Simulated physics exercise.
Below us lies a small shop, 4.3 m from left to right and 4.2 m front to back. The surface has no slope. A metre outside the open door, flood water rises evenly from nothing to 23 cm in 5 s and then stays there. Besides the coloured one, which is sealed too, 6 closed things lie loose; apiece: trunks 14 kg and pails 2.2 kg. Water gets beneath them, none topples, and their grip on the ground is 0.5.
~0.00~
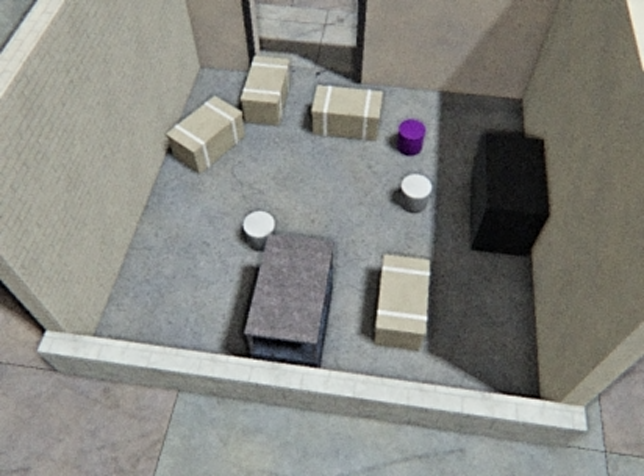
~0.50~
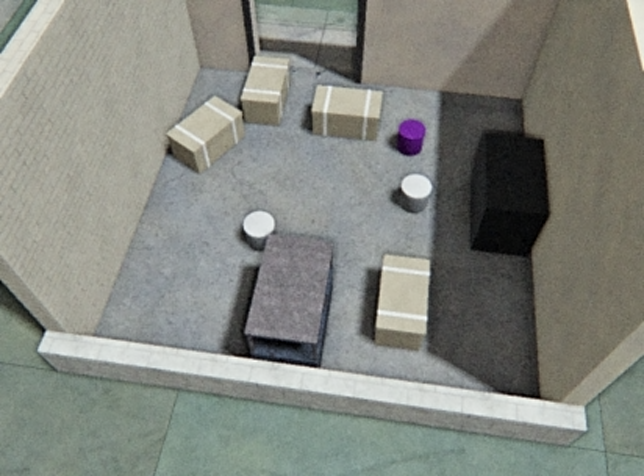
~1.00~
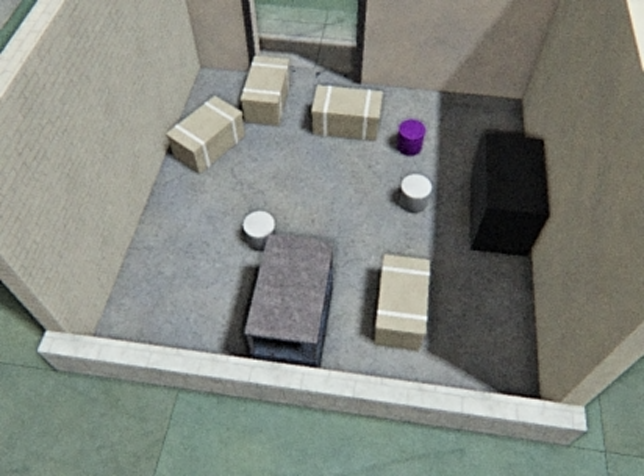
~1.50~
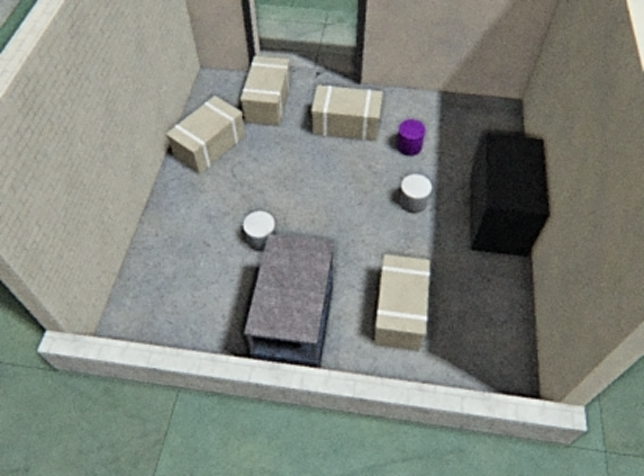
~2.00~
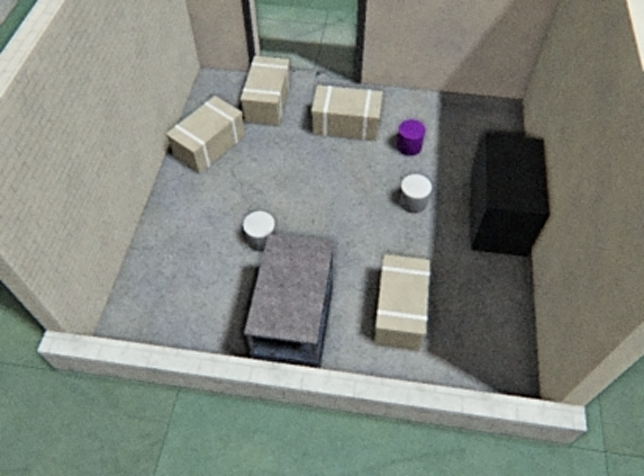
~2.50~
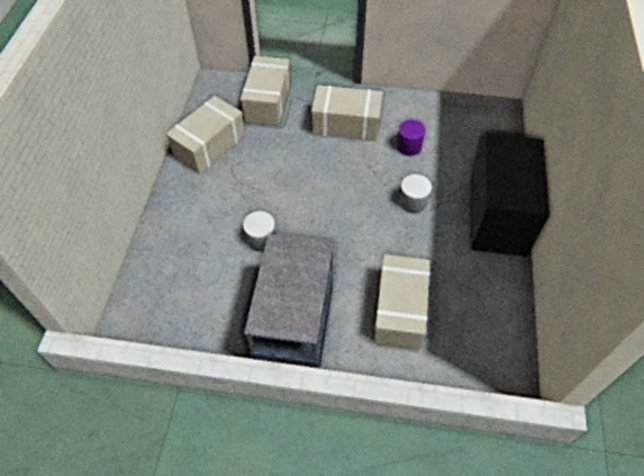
Greenish water spread over the paving outside the small walled shop and just reached in at the open doorway, while the purple pail, the pale pails and the strapped trunks all stayed still.
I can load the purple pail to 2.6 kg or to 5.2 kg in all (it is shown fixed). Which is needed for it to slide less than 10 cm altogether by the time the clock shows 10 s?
I expect that only the larger load is enough.
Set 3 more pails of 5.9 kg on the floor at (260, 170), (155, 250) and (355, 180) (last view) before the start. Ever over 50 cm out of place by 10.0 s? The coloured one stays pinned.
In that order: More, past it, past it.
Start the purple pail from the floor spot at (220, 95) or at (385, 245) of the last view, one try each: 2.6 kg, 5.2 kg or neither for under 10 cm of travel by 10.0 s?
In that order: Neither holds; neither is enough.
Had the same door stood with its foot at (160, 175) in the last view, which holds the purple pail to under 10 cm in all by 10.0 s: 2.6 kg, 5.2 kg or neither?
Then neither weight holds it.
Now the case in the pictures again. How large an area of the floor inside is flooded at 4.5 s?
Roughly 6.0 m2.
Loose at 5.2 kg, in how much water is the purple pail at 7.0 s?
About 3 cm.
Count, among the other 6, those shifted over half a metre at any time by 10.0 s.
That makes 6.
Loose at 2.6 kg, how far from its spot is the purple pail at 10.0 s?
About 30 cm.
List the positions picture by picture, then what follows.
The purple pail at (412, 129), on the bottom; 0.0 m2 under water; 0 of 7 have shifted, in the first picture.
The purple pail at (412, 129), on the bottom; 0.0 m2 under water; 0 of 7 have shifted, in the second picture.
The purple pail at (412, 129) rests on the ground; water covers 0.0 m2; 0 of 7 have shifted, in the third picture.
The purple pail at (412, 129) rests on the ground; 0.0 m2 under water; 0 of 7 have shifted, in the fourth picture.
The purple pail at (412, 129), on the bottom; 0.0 m2 under water; 0 of 7 have shifted, in the fifth picture.
The purple pail at (412, 129) rests on the ground; water covers 0.3 m2; 0 of 7 have shifted, in the sixth picture.
After 3.5 s the purple pail would be 0 cm from its start with 2.6 kg and 0 cm from its start with 5.2 kg; 0 cm of water round it then.
After 4.5 s the purple pail would be 0 cm from its start with 2.6 kg and 0 cm from its start with 5.2 kg; 0 cm of water round it then.
After 7.0 s the purple pail would be 28 cm from its start with 2.6 kg and 0 cm from its start with 5.2 kg; 3 cm of water round it then.
After 10.0 s the purple pail would be 28 cm from its start with 2.6 kg and 0 cm from its start with 5.2 kg; 3 cm of water round it then.
